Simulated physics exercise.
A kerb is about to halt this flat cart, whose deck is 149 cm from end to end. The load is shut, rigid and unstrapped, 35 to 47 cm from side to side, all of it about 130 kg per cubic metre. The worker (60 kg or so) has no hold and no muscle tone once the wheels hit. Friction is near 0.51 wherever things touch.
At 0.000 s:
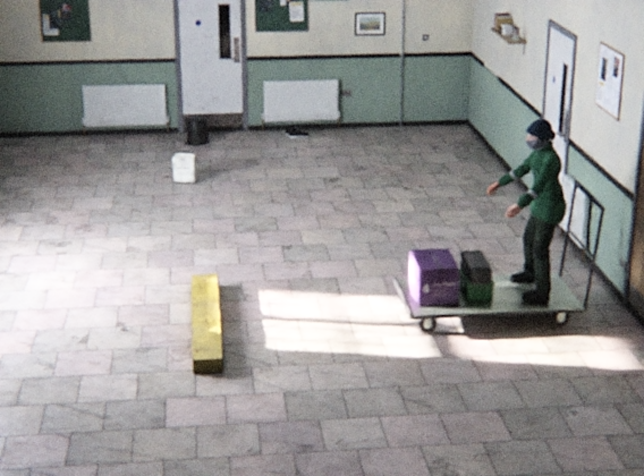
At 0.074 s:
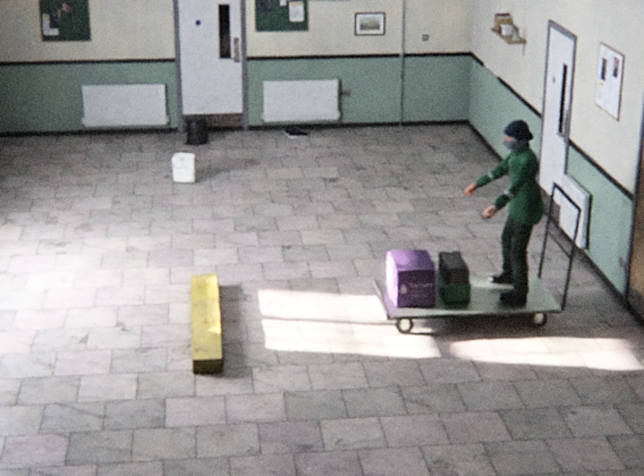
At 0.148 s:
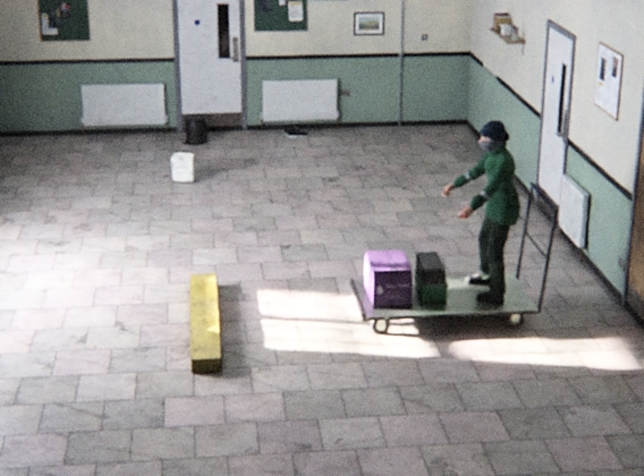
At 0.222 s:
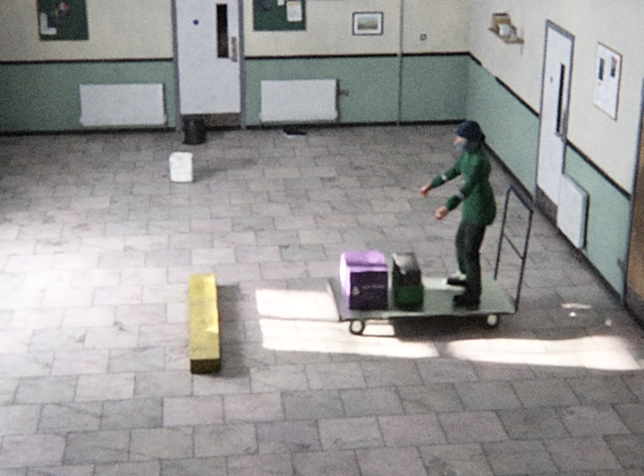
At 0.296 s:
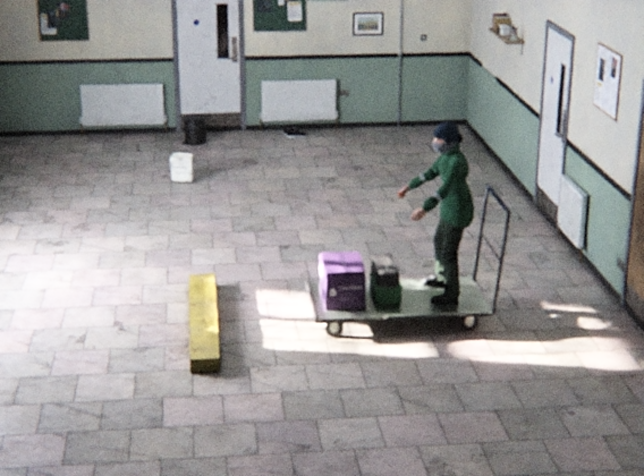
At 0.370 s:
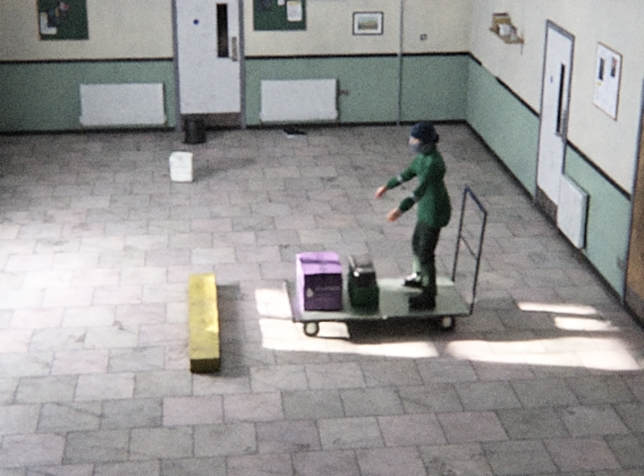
The footage shows a worker in green and a dark cap standing with arms stretched forward on a flat cart, as it rolls steadily left across a tiled floor toward a yellow kerb, carrying a purple parcel and a black suitcase.
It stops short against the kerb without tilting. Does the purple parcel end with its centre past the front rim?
At this pace the purple parcel flies off.
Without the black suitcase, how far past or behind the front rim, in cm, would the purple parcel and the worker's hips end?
In that case purple 90 past, hips 170 past.
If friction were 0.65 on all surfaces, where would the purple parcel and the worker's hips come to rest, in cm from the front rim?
Then purple 30 past, hips 100 past.
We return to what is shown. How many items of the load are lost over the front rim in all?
1 in all.
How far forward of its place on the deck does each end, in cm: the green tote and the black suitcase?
About: Green 15, black 20.
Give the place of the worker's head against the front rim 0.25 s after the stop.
About 50 cm behind the rim.
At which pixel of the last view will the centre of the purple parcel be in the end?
Around (142, 303).
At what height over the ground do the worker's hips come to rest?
About 15 cm.
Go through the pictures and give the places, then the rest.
Purple parcel (434, 277), black suitcase (476, 267), rim corner (411, 315); 0 cm covered, 168 to go, in the first picture.
Purple parcel (412, 278), black suitcase (454, 268), rim corner (388, 317); 20 cm covered, 148 to go, in the second picture.
Purple parcel (388, 279), black suitcase (431, 269), rim corner (364, 317); 39 cm covered, 129 to go, in the third picture.
Purple parcel (365, 279), black suitcase (407, 270), rim corner (340, 318); 59 cm covered, 109 to go, in the fourth picture.
Purple parcel (343, 281), black suitcase (385, 271), rim corner (317, 319); 78 cm covered, 89 to go, in the fifth picture.
Purple parcel (320, 281), black suitcase (363, 271), rim corner (293, 320); 98 cm covered, 70 to go. Speed about 2.6 m/s, in the sixth picture.
After 0.63 s the deck stops.
After 1.18 s the purple parcel is 5 cm behind the rim, tilted 45°, near (212, 277) in the last picture's view.
After 1.63 s the purple parcel is 11 cm past the rim, tilted 145°, near (194, 286) in the last picture's view.
Final state at 4.5 s, past the rim, purple parcel and the worker's hips; behind it, green tote and black suitcase.
